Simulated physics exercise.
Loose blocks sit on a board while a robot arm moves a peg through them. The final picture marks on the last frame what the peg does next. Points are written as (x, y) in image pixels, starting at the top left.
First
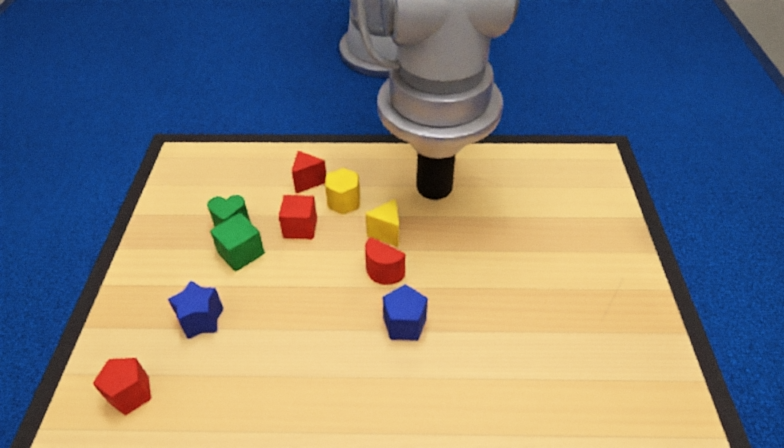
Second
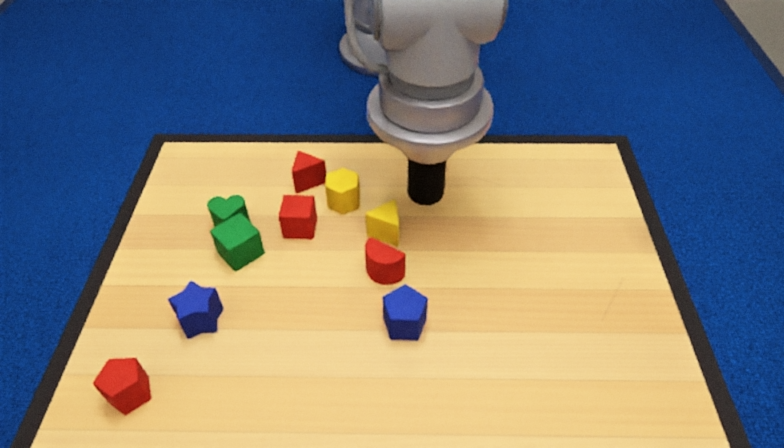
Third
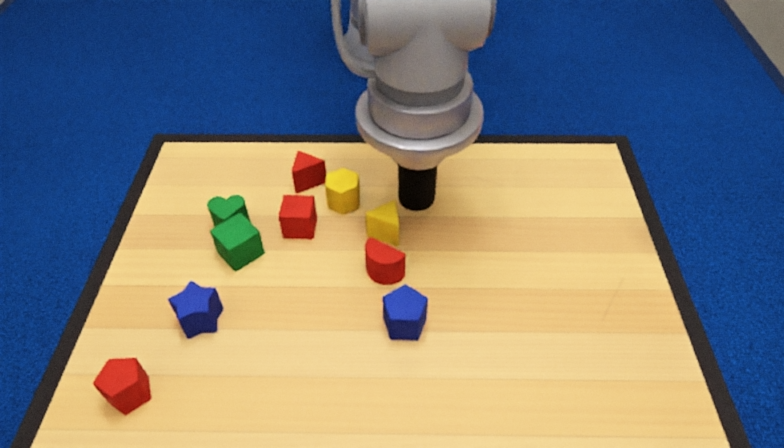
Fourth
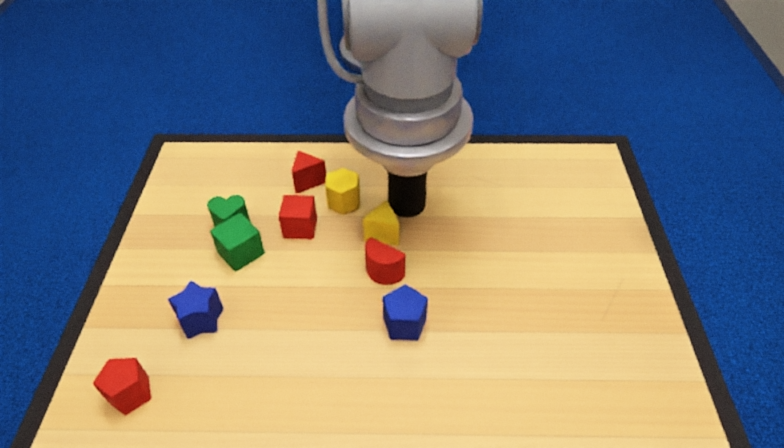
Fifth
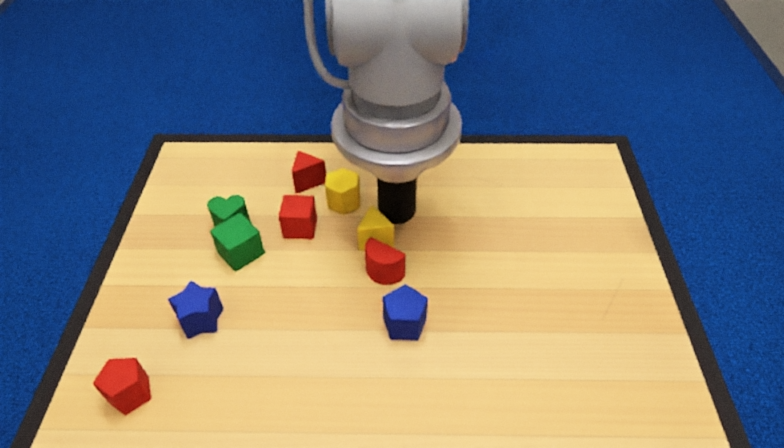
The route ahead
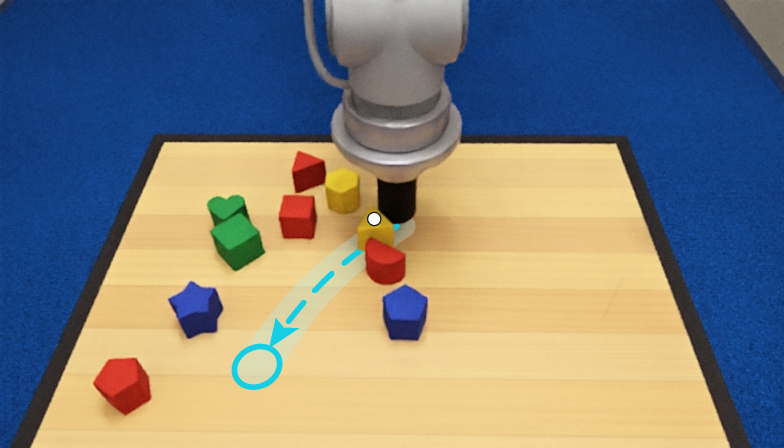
A robot arm's black peg moves slowly left and toward the viewer across a wooden board of colored blocks, reaches the yellow three-sided block and nudges it slightly left, while the other blocks stay where they are.
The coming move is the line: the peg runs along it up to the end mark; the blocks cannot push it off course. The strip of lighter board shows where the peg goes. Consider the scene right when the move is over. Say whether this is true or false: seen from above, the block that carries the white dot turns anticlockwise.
False.
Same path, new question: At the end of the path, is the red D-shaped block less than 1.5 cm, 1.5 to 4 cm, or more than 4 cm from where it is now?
It is going to finish within 1.5 cm of where it is now.
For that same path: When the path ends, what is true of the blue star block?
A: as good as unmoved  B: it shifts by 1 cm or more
A: As good as unmoved.
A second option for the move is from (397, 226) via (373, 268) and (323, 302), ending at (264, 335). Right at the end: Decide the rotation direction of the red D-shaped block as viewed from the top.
The red D-shaped block rotates counterclockwise.
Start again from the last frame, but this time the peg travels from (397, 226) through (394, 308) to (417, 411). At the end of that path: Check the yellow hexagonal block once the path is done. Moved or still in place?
It keeps its position.
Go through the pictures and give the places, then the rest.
The first frame shows lower end of the peg at (434, 188), tops of blocks, blue star block at (192, 299), yellow hexagonal block at (342, 179), yellow three-sided block at (386, 212), red D-shaped block at (382, 251).
The second frame shows peg at (426, 194), blocks as before.
The third frame shows peg at (417, 199), blocks as before.
The fourth frame shows peg at (407, 205), yellow three-sided block at (383, 213).
The fifth frame shows peg at (397, 212), blue star block at (192, 299), yellow hexagonal block at (342, 179), yellow three-sided block at (374, 219), red D-shaped block at (382, 251).
The drawn path runs from (397, 226) through (323, 282) to (257, 366); the dot is on the yellow three-sided block.
What follows on the original path. One third of the way, peg at (345, 247); yellow three-sided block at (321, 259), turned 20° anticlockwise; red D-shaped block at (380, 257), turned 35° anticlockwise.
Two thirds of the way, peg at (297, 294); yellow three-sided block at (265, 305); red D-shaped block at (380, 257), turned 35° anticlockwise.
At the end, peg at (252, 354); blue star block not moved; yellow hexagonal block not moved; yellow three-sided block at (211, 355), turned 30° clockwise; red D-shaped block at (380, 257), turned 35° anticlockwise.
